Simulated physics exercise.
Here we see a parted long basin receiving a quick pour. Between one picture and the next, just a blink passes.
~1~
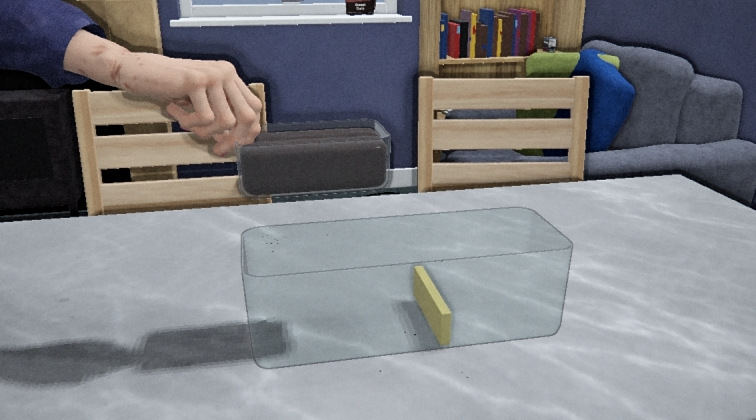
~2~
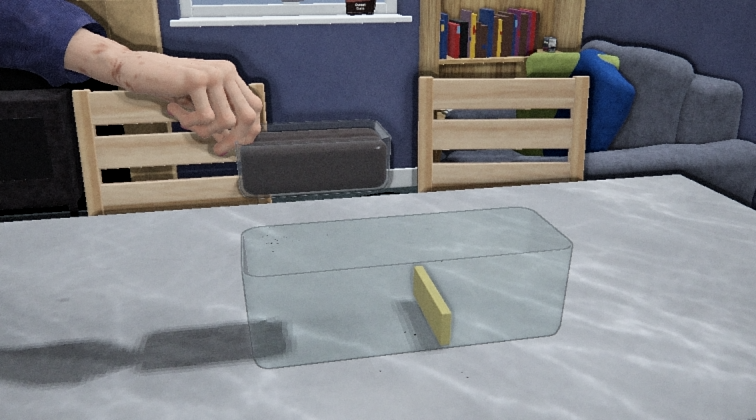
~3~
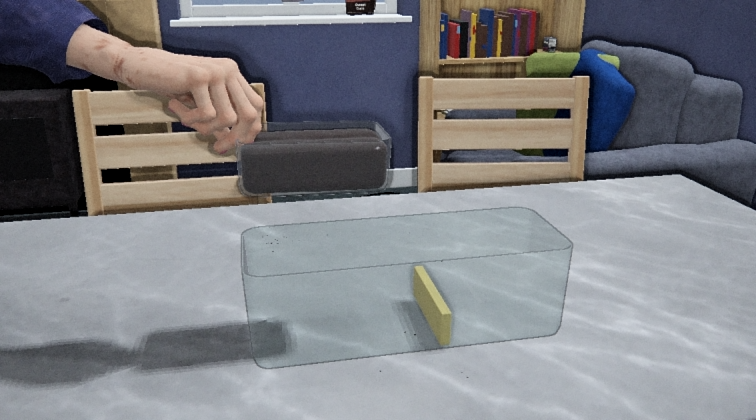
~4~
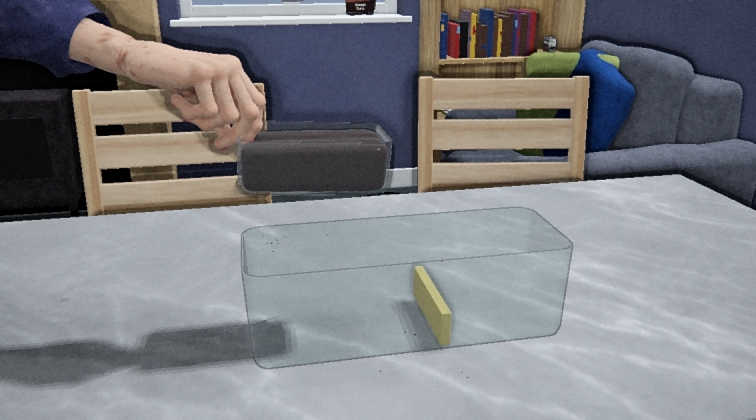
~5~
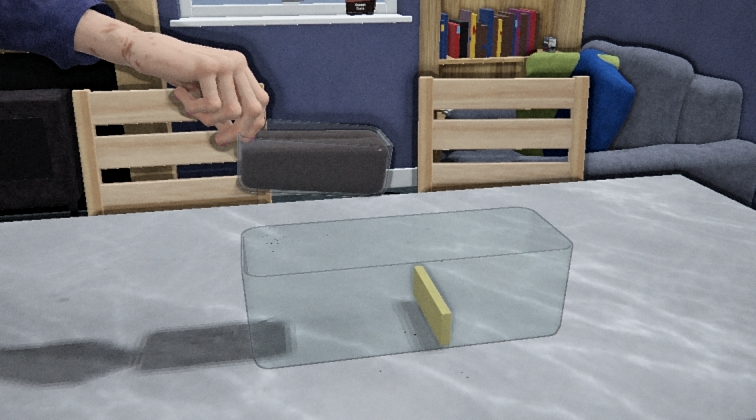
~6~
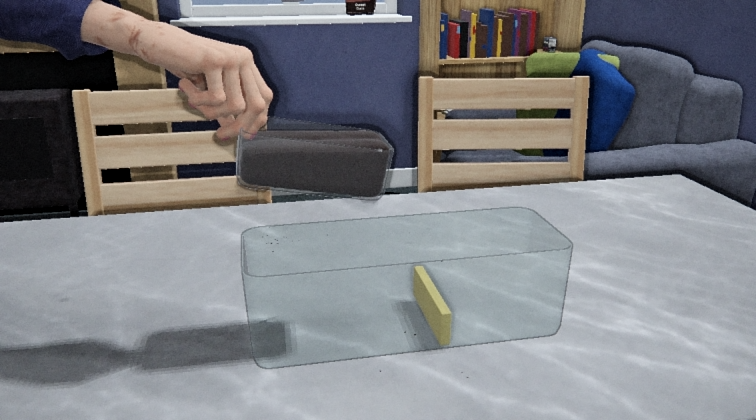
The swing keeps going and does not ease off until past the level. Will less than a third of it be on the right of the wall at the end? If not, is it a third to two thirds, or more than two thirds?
Middle band.
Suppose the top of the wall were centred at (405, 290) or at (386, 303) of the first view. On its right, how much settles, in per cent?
Note - case one near 75 %, case two near 75 %.
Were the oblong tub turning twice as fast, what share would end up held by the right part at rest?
About 35 %.
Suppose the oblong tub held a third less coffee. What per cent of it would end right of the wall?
I'd put it at some 30 %.
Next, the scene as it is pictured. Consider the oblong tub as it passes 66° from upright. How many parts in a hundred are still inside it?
Roughly 25 percent remains at that point.
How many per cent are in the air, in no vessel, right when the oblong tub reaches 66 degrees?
About 30 per cent.
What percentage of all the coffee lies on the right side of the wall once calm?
Some 55 per cent.
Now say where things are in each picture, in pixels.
In the first frame, it leans 0°; its right rim is at (383, 130); the coffee meets the walls at (239, 143) and (380, 135); the long basin's rim runs from (243, 253) to (551, 227); the wall's top is at (431, 289).
In the second frame, it leans 0°; its right rim is at (383, 131); the coffee meets the walls at (239, 143) and (380, 136).
In the third frame, it leans 2°; its right rim is at (383, 132); the coffee meets the walls at (239, 142) and (381, 137).
In the fourth frame, it leans 4°; its right rim is at (384, 135); the coffee meets the walls at (240, 142) and (381, 137).
In the fifth frame, it leans 7°; its right rim is at (385, 139); the coffee meets the walls at (240, 142) and (381, 137).
In the sixth frame, it leans 10°; its right rim is at (386, 143); the coffee meets the walls at (241, 141) and (384, 139).
A moment on, the oblong tub is tipped part way and 24 per cent is still to pour, 10 is left of the wall and 36 right of it.
Next, the oblong tub is tipped right over and 3 per cent is still to pour, 37 is left of the wall and 56 right of it.
Then the oblong tub is tipped right over and 0 per cent is still to pour, 41 is left of the wall and 56 right of it.
Later the oblong tub is tipped right over and 0 per cent is still to pour, 41 is left of the wall and 56 right of it.
Finally, 41 per cent lies left of the wall, 56 right of it and 2 outside.
